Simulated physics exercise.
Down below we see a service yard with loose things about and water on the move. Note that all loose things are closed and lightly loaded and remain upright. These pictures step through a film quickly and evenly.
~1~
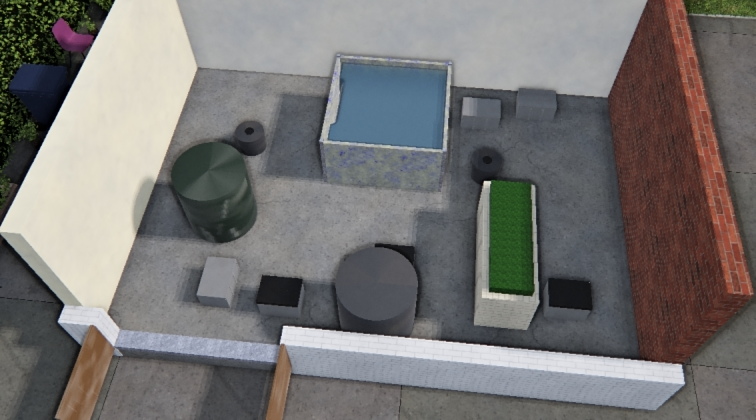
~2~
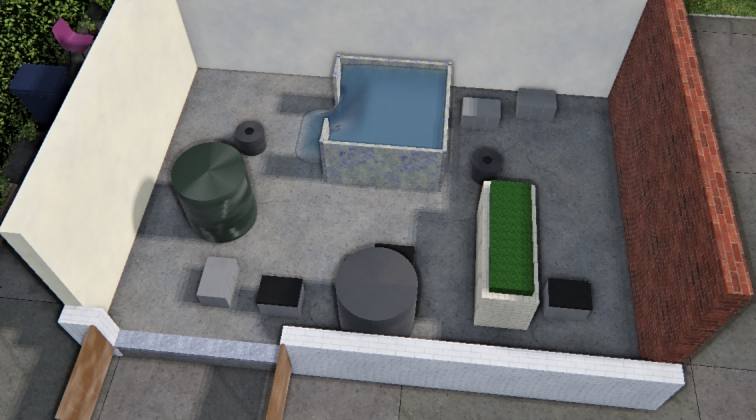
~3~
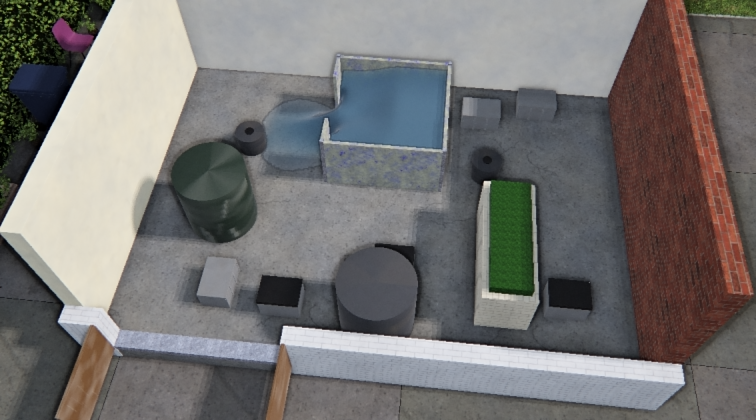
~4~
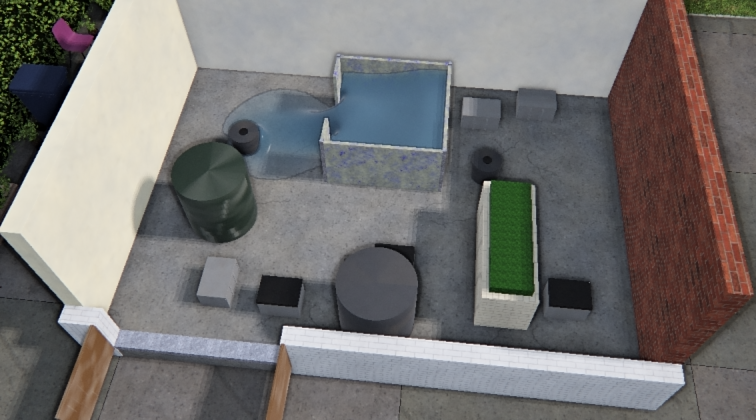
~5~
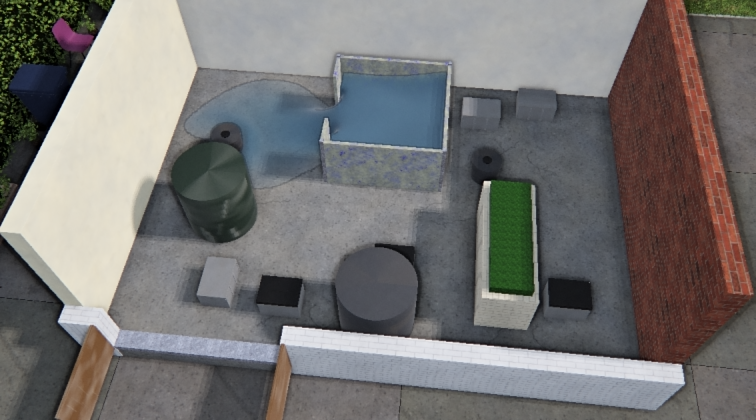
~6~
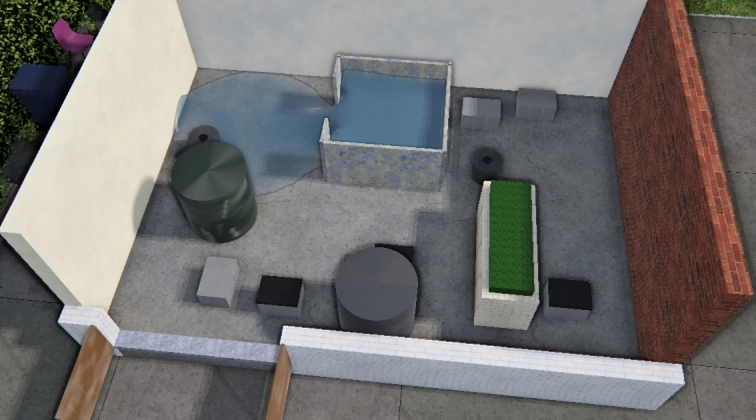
A square stone-sided pool of blue water stands against the pale back wall of a walled, paved yard, seen from high above by a still camera. A dark green tank and small dark tub sit to its left, with a grey cylinder, low boxes and a grass-topped planter nearer the front and right. Water pours from the pool's left side, spreads across the paving, and pushes the tub leftward behind the tank.
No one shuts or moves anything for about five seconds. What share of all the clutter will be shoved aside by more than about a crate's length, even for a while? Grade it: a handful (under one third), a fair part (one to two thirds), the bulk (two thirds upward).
A handful.
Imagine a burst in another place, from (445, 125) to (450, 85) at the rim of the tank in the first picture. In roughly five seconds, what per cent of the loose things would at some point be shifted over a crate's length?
I make it 40 per cent.
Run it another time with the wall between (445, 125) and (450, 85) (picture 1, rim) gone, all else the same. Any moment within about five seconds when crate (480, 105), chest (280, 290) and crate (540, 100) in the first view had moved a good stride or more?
Result per item - displaced that far / short of that distance / displaced that far.
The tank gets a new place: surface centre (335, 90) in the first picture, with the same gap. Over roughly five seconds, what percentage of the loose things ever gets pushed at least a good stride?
Some 20 per cent, I'd say.
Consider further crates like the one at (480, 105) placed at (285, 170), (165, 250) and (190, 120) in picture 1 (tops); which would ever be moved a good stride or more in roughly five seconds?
In sequence: Pushed clear, pushed clear, pushed clear.
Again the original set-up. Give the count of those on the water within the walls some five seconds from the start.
The count comes to 0.
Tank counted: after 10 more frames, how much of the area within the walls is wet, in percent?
I'd put it at around 40 in a hundred.
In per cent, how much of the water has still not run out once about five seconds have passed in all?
86 %.
A moment on, 1 of 8 are well off their spots; 0 afloat.
Next, 1 of 8 are well off their spots; 0 afloat.
Later, 1 of 8 are well off their spots; 0 afloat.
In the end, 1 of 8 are well off their spots, and 1 have been at some point; 0 afloat.
